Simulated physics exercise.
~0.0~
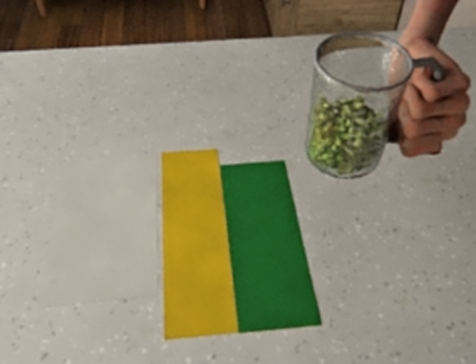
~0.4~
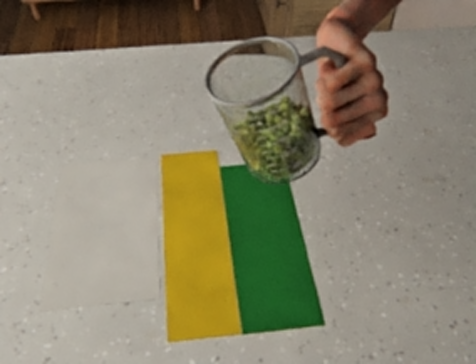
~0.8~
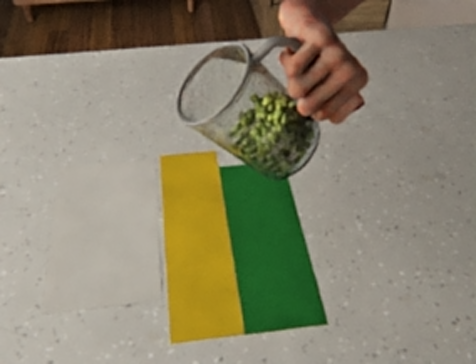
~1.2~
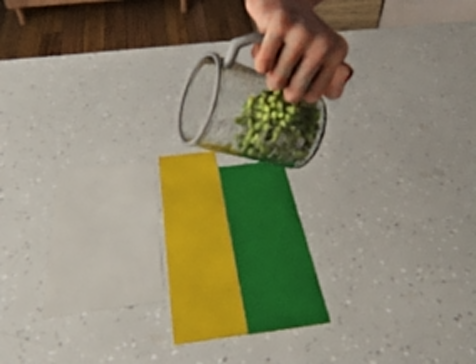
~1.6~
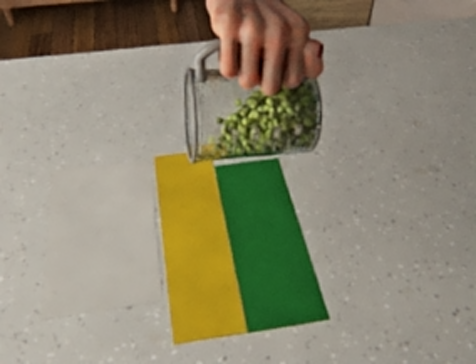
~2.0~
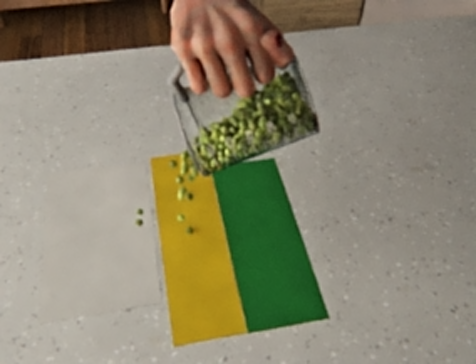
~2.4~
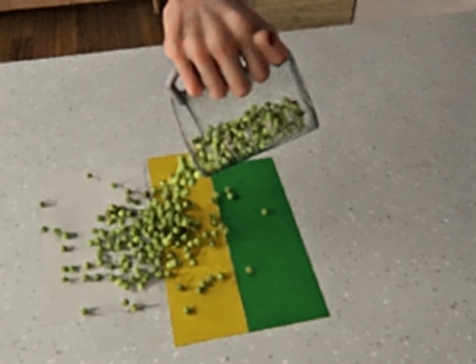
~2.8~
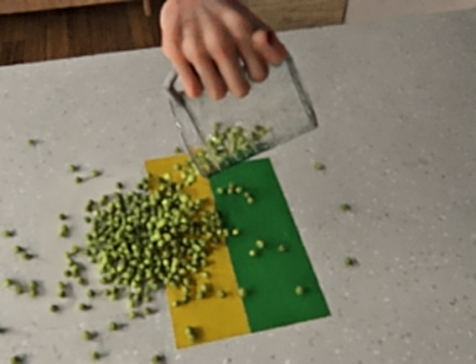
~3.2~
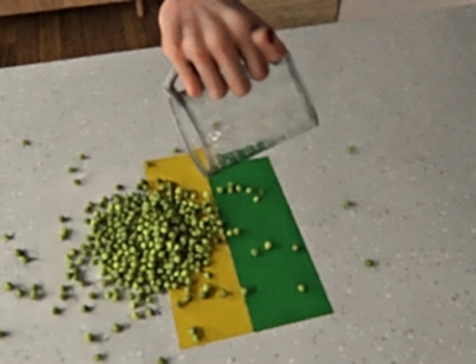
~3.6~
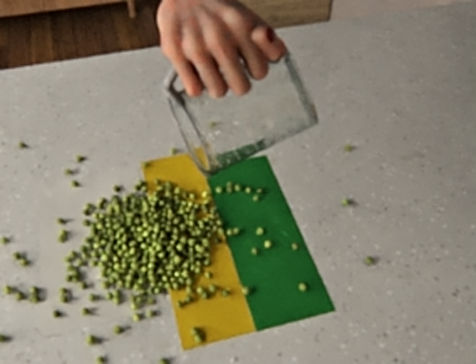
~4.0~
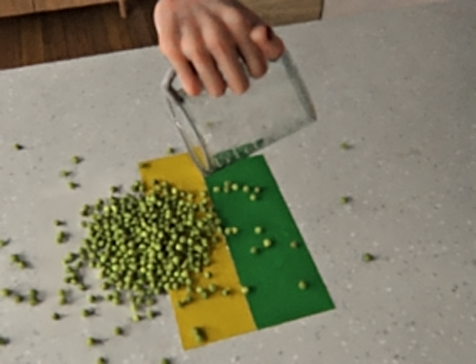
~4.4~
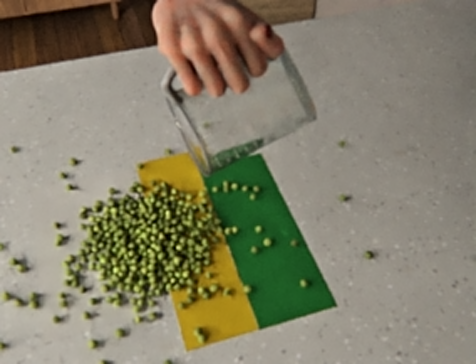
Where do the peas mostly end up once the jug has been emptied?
Most of them settle on the yellow mat and the whitish area to its left, each taking a large share. Only a small share lands on the green mat or strays beyond the mats.
On a pale speckled tabletop, seen from above at an angle, a yellow mat lies beside a green one, with a whitish area to the left of the yellow. A hand brings in a clear jug of green dried peas from the right, tipping it leftward as it moves over the far end of the mats. Once the jug is past level, a few peas drop, then a stream spills out and scatters. The hand holds the jug tilted as it empties. Finally the peas rest in a heap across the yellow mat and the pale surface to its left, with a few strays on the green and farther out.
